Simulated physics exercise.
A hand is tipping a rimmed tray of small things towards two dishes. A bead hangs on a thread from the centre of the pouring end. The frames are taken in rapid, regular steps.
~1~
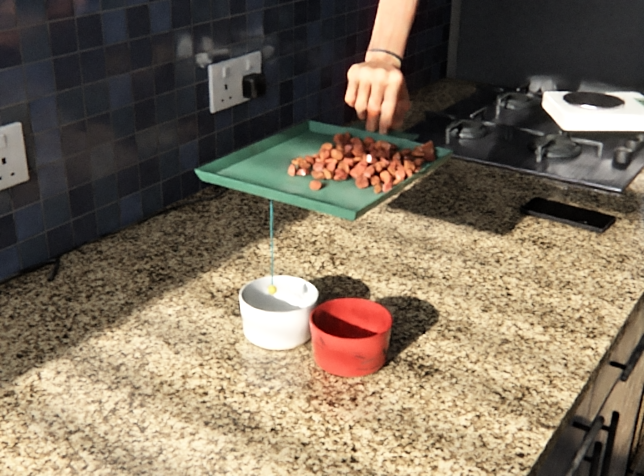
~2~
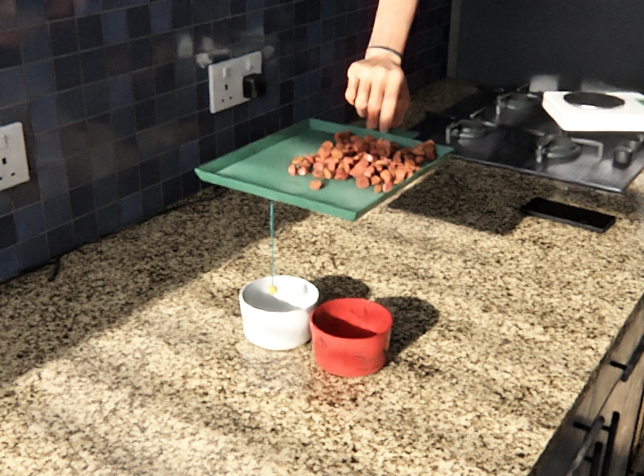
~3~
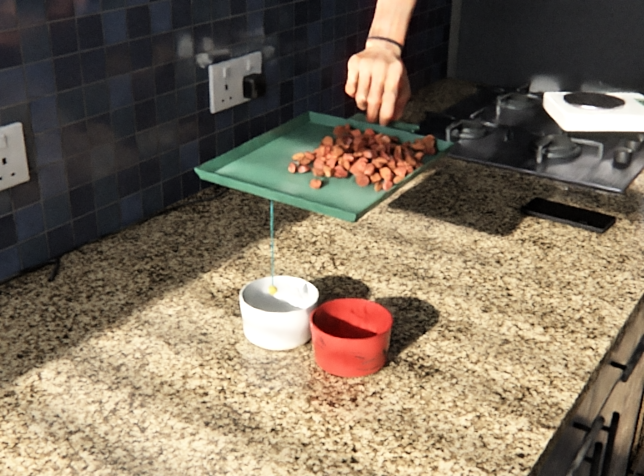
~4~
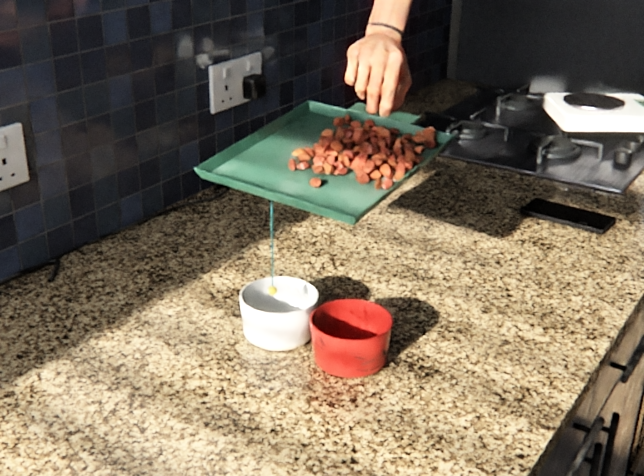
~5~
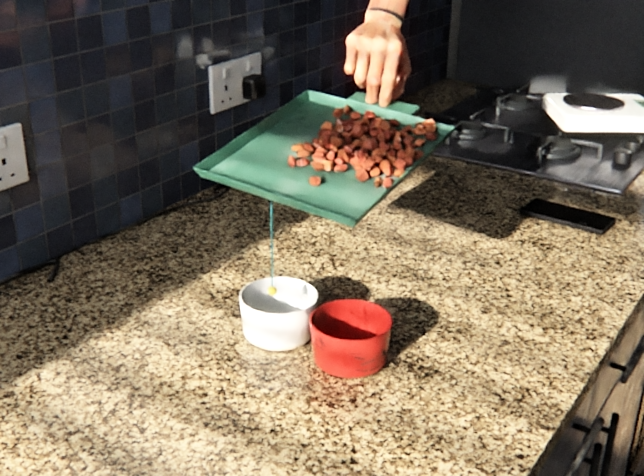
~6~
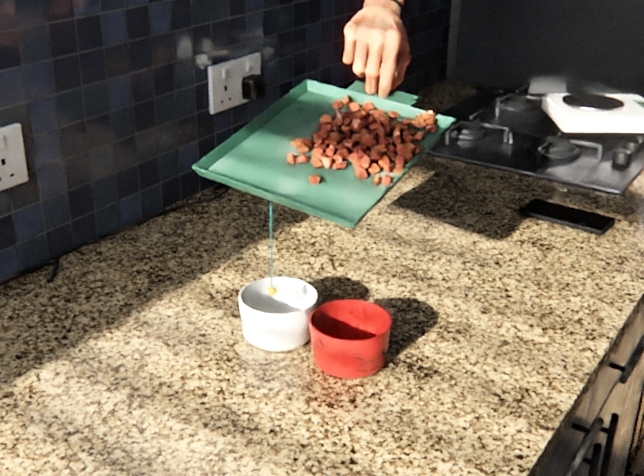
To begin with, a hand holds a green rimmed tray of reddish-brown chunks level above a speckled countertop, near one white dish and one red dish. Then the hand gradually tilts the tray, raising its far side while the near right corner dips slightly, and the chunks stay bunched together on it.
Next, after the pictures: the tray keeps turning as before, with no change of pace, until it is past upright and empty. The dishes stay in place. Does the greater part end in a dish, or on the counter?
Most likely the lost part will be the majority.
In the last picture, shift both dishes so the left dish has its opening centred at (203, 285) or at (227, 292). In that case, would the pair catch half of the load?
One: Under half. Two: Not half.
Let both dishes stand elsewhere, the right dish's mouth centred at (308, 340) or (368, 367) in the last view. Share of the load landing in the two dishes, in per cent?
70 % and 70 %.
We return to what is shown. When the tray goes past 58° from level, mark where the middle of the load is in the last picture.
In the last view the centre sits at roughly (326, 205).
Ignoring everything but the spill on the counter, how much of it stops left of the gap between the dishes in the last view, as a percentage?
Looks like close to 70 per cent of it.
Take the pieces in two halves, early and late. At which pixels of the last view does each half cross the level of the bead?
Near (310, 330) and later near (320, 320).
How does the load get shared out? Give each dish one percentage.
So the left dish gets 0 % of the load, while the right one gets 20 %.
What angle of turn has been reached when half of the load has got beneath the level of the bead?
Close to 75° of tilt at that moment.
Just after the last frame, tray tipped steeply; the larger part on the tray; just a few outside both; roughly a quarter in the air.
A moment on, tray tipped right over; just a few on the tray; about a tenth in the right dish; the larger part outside both; about a tenth in the air.
Further on, tray tipped past a quarter turn; roughly a quarter in the right dish; the larger part outside both.
When it is over, tray tipped past a quarter turn; roughly a quarter in the right dish; not one in the left dish; the larger part outside both.
